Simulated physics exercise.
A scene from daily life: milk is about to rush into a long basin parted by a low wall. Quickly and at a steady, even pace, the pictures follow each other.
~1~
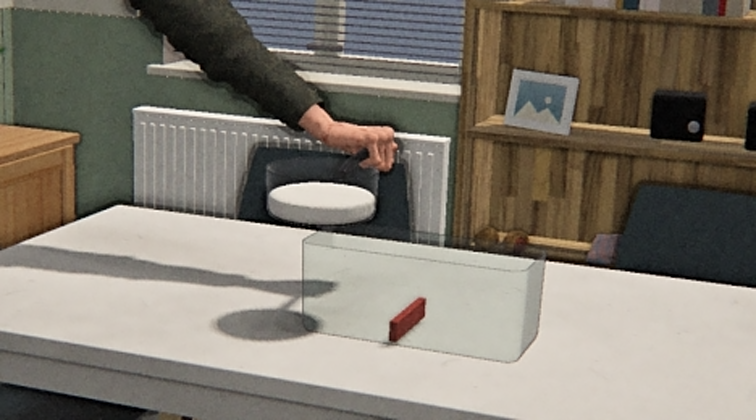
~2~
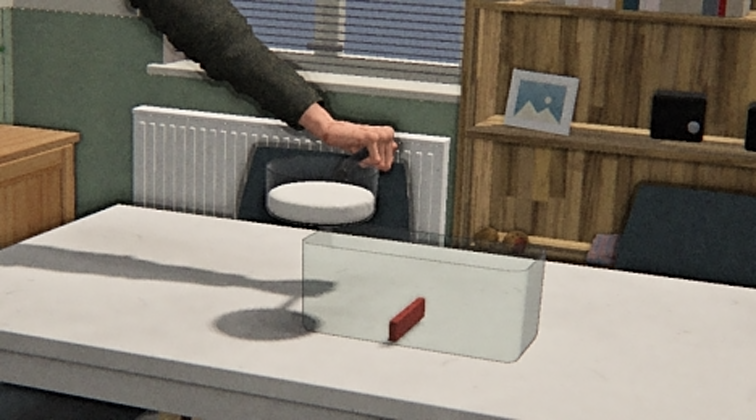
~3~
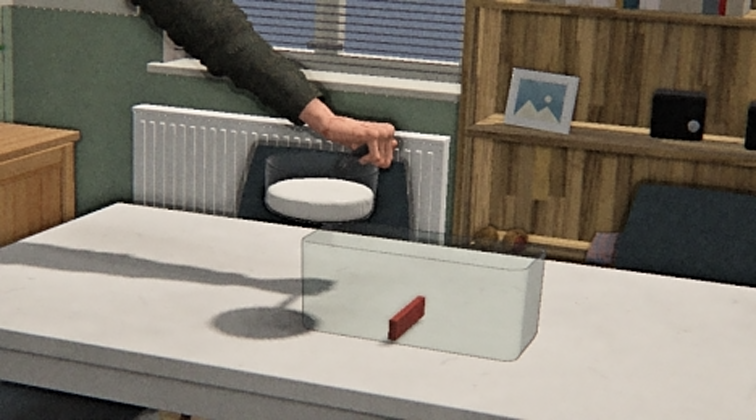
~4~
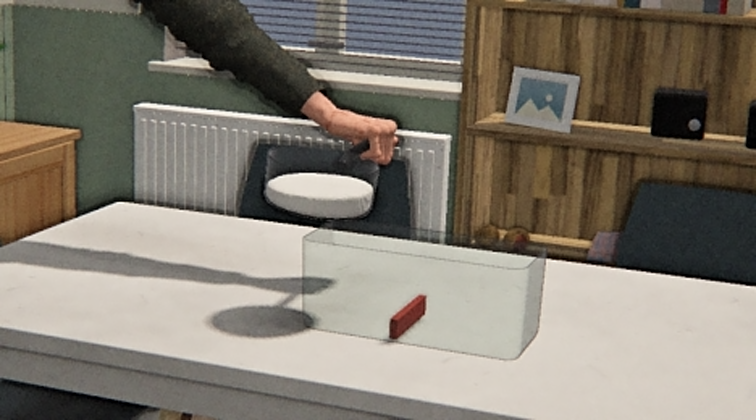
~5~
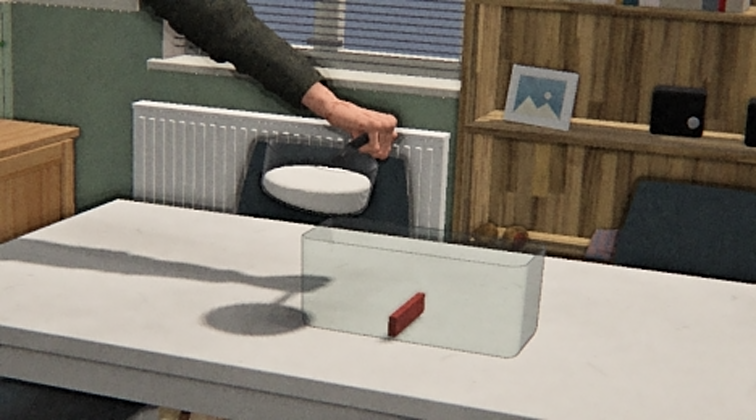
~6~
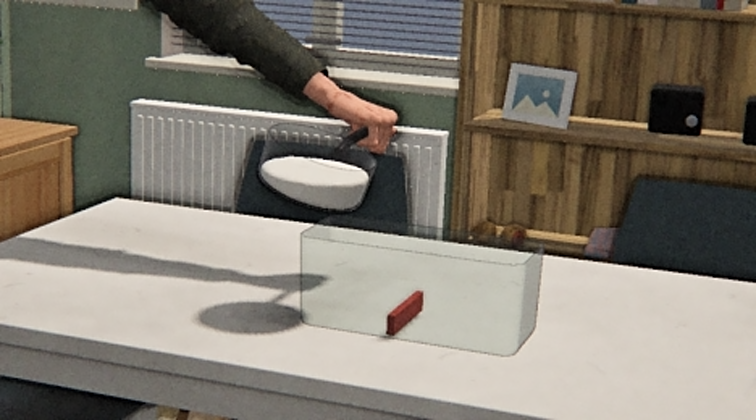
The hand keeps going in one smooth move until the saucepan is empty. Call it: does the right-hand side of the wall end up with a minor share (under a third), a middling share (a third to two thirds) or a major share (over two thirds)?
The right side gets a major share.
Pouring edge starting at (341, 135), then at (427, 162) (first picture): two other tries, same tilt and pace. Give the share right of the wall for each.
It comes to 50 % the first time and 90 % the second.
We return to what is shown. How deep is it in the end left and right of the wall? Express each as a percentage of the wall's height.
Once it is still, the left part shows 10 per cent and the right part 70.
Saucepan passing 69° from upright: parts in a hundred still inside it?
65 per cent, roughly.
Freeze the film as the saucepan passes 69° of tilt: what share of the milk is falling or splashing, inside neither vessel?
Share: Approx. 35 %.
A moment on, the tilt is 69° and 64 per cent is still to pour, 2 is left of the wall and 0 right of it.
Next, the tilt is 92° and 17 per cent is still to pour, 4 is left of the wall and 59 right of it.
Then the tilt is 93° and 3 per cent is still to pour, 11 is left of the wall and 82 right of it.
Later the tilt is 93° and 1 per cent is still to pour, 12 is left of the wall and 85 right of it.
Finally, 14 per cent lies left of the wall, 85 right of it and 1 outside.
